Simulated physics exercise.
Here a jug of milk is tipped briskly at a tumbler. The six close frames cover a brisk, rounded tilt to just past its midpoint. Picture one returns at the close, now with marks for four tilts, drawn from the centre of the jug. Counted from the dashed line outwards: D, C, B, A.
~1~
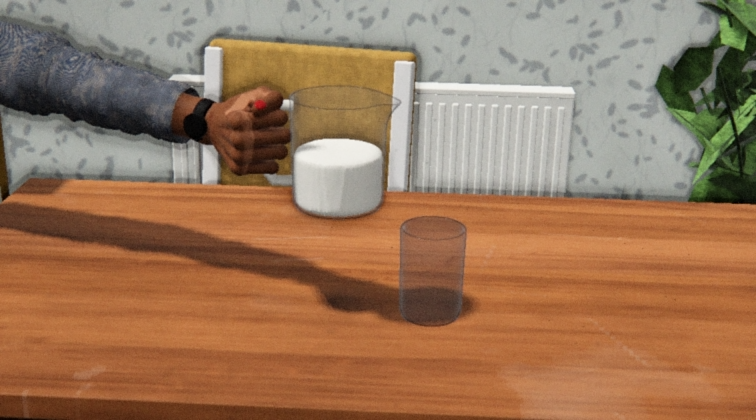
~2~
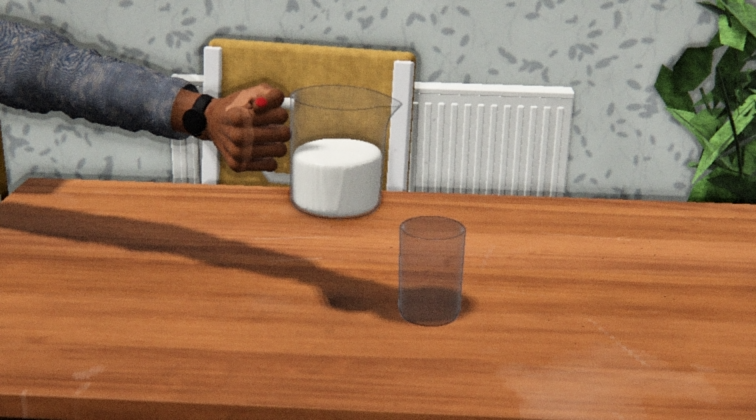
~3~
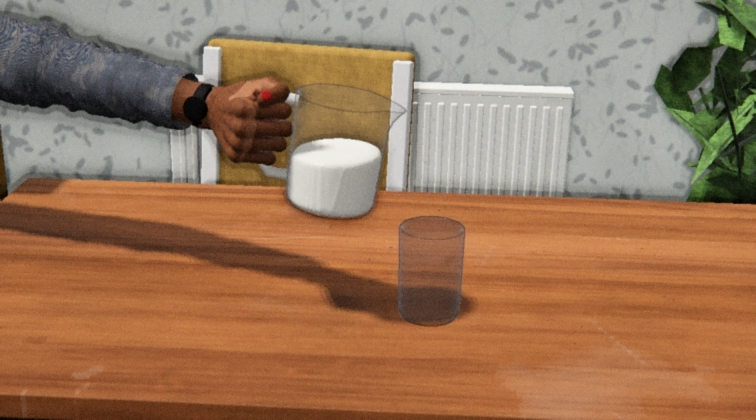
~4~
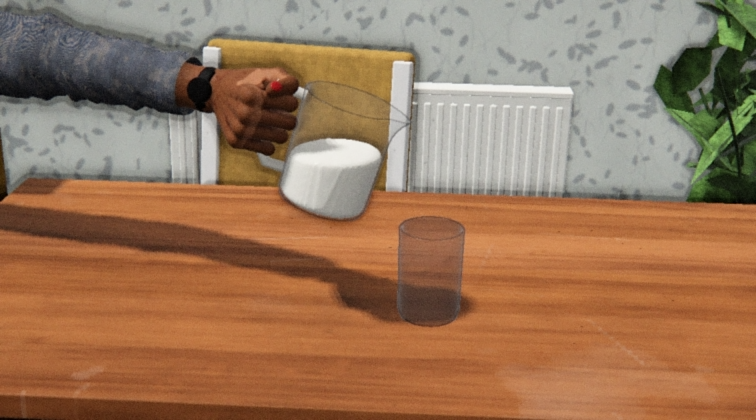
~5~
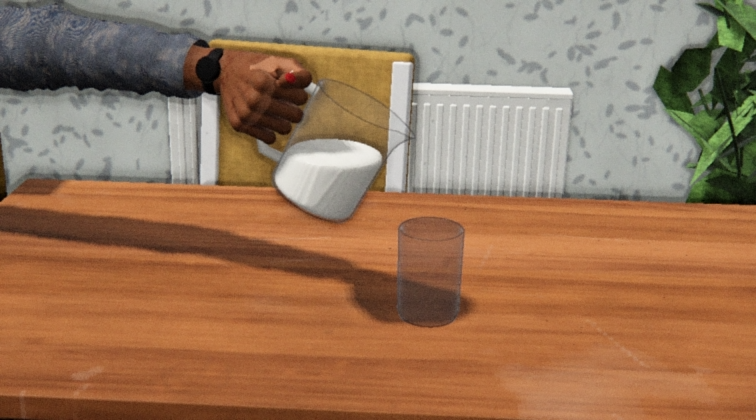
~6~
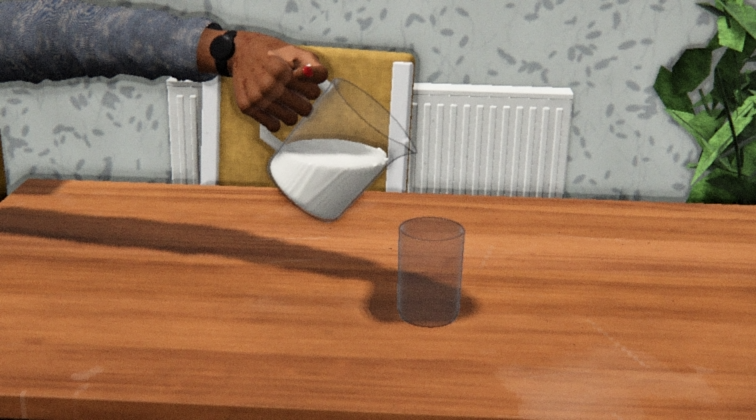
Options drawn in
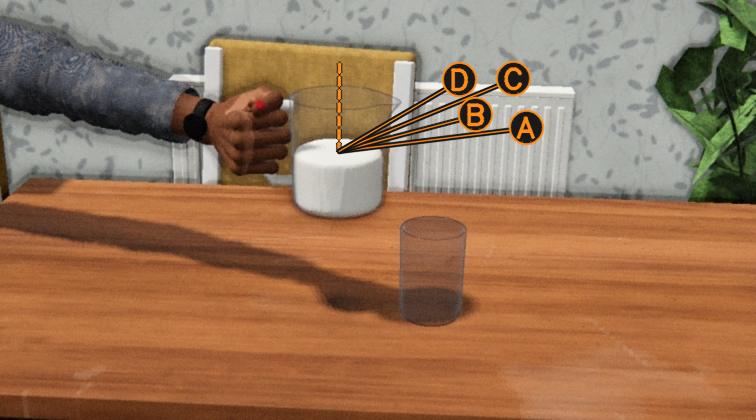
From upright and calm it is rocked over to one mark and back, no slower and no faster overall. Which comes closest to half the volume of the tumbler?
Use tilt B.
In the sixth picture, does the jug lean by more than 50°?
No.
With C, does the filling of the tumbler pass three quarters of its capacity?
No, less.
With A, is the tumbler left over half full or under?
Over.
On the marked copy, A at (509, 130); B at (458, 119); C at (498, 85); D at (445, 89).
If A is chosen, the tumbler ends with about 68 % of what it can hold; 4 % of the milk is spilt.
If B is chosen, the tumbler ends with about 51 % of what it can hold.
If C is chosen, the tumbler ends with about 30 % of what it can hold.
If D is chosen, the tumbler ends with about 13 % of what it can hold.
